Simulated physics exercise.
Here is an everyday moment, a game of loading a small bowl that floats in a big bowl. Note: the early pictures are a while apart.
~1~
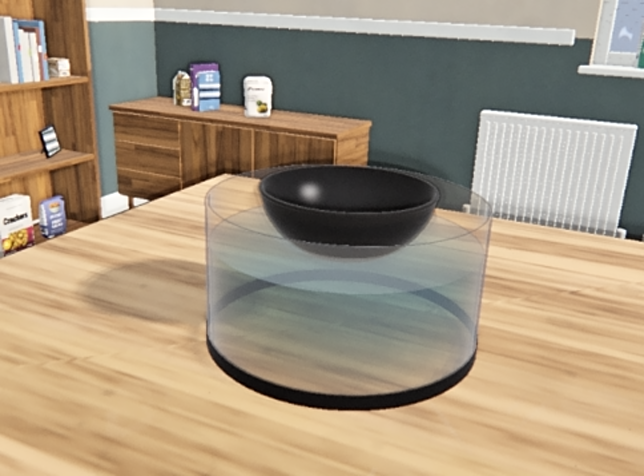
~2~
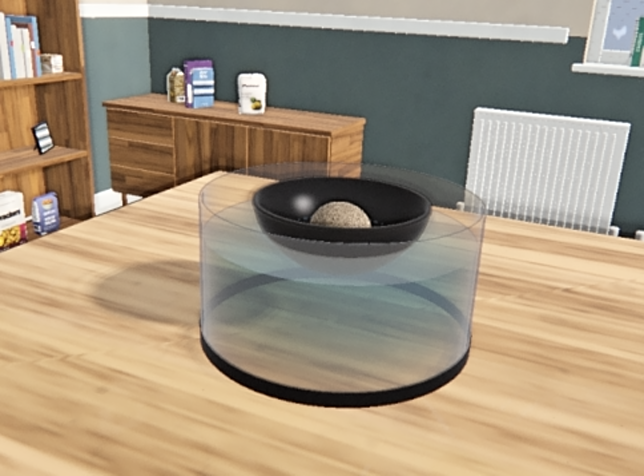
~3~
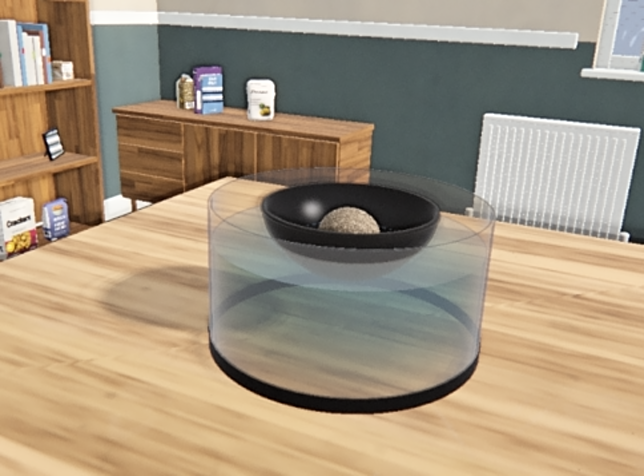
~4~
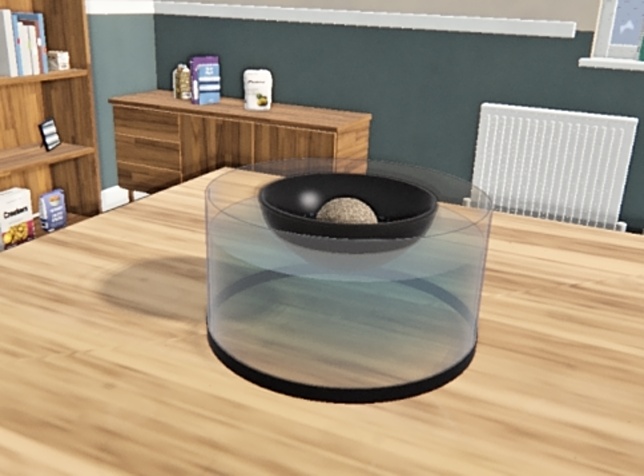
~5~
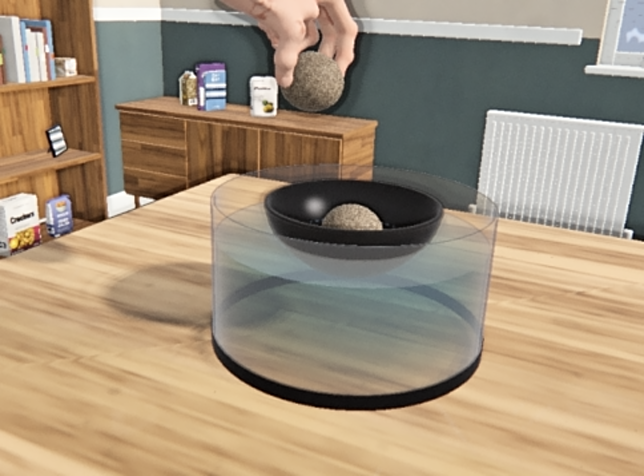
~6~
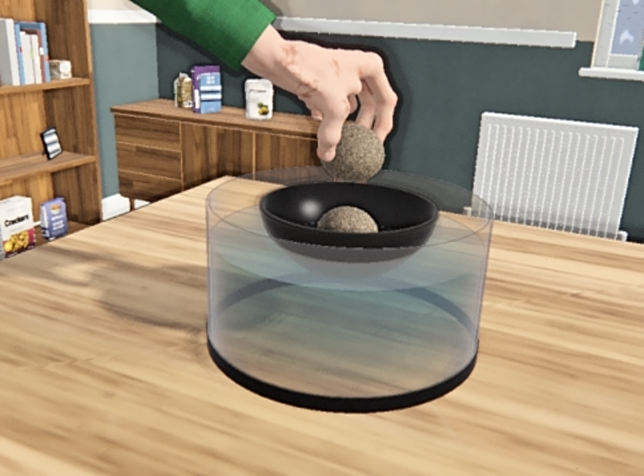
A small black bowl floating in a clear container of water sits empty, then lower with one round stone inside; later, a green-sleeved hand brings a second stone in from above and lowers it close over the bowl.
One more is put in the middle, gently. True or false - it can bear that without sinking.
True.
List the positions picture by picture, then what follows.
The first frame shows small bowl (349, 188) empty; most of its side above the surface.
The second frame shows small bowl (342, 201) with one aboard; about half of its side above the surface.
The third frame shows small bowl (350, 207) with one aboard; about half of its side above the surface.
The fourth frame shows small bowl (348, 197) with one aboard; about half of its side above the surface.
The fifth frame shows small bowl (353, 204) with one aboard; about half of its side above the surface; the next stone in the hand at (311, 81).
The sixth frame shows small bowl (349, 206) with one aboard; about half of its side above the surface; the next stone in the hand at (352, 153).
Shortly, the stone is in and the small bowl dips.
Then, it steadies; about a third of its side above the surface.
At the finish, the small bowl floats; about a third of its side above the surface.
